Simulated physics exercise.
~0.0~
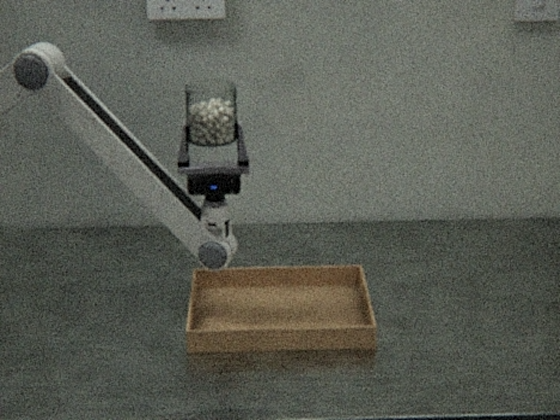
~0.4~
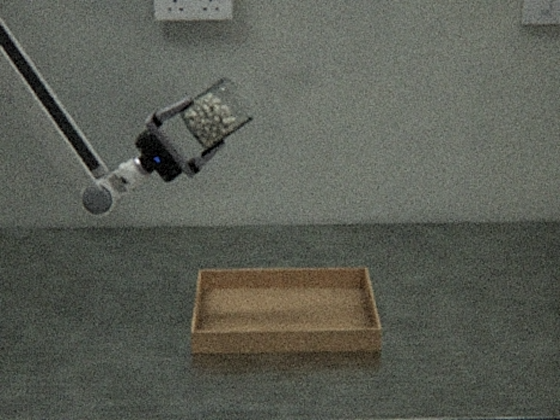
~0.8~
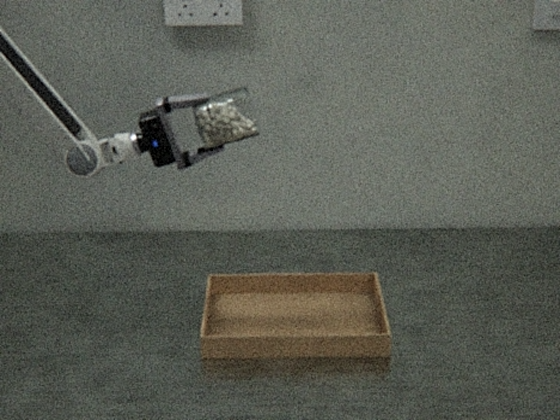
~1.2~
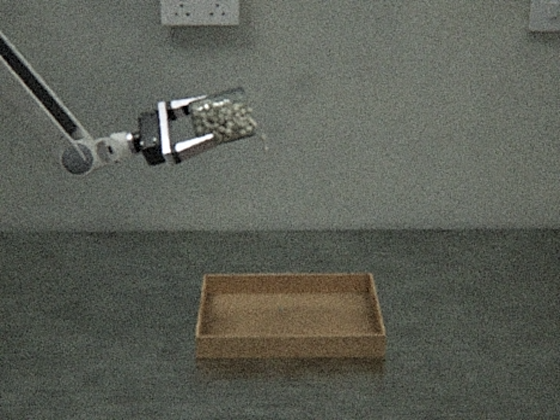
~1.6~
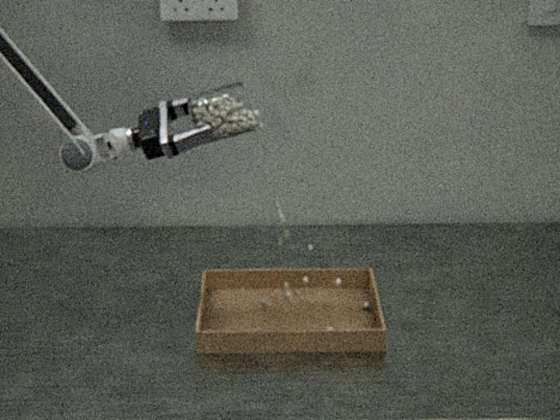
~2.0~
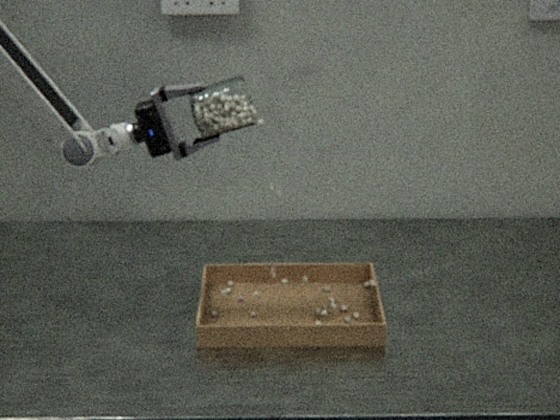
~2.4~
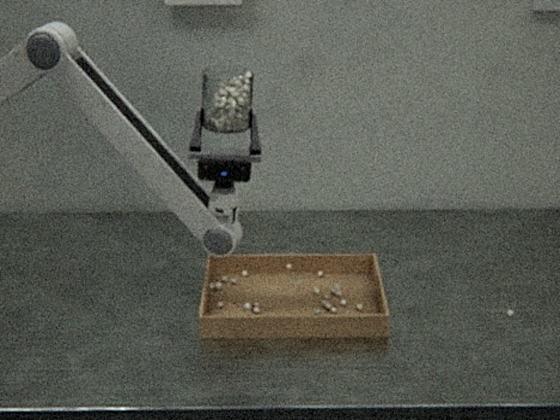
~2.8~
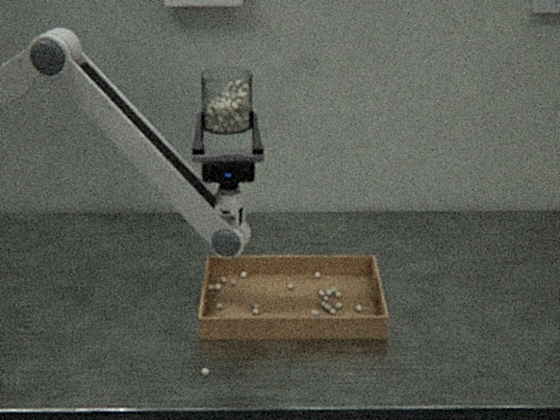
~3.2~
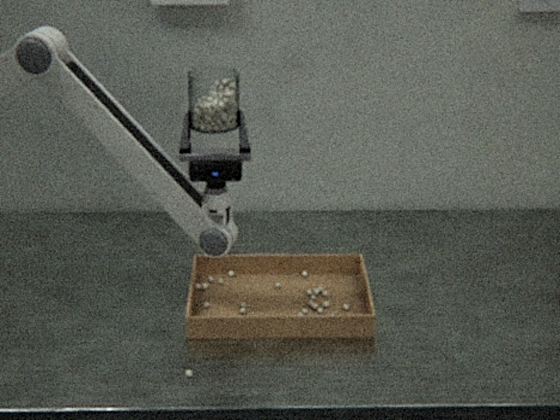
The video shows a robot arm holding a clear beaker of pale beads, moving it up and left, and tipping it rightward so some beads fall into a wooden tray. The arm returns the beaker upright, still mostly full, with beads scattered in the tray and one on the table in front.
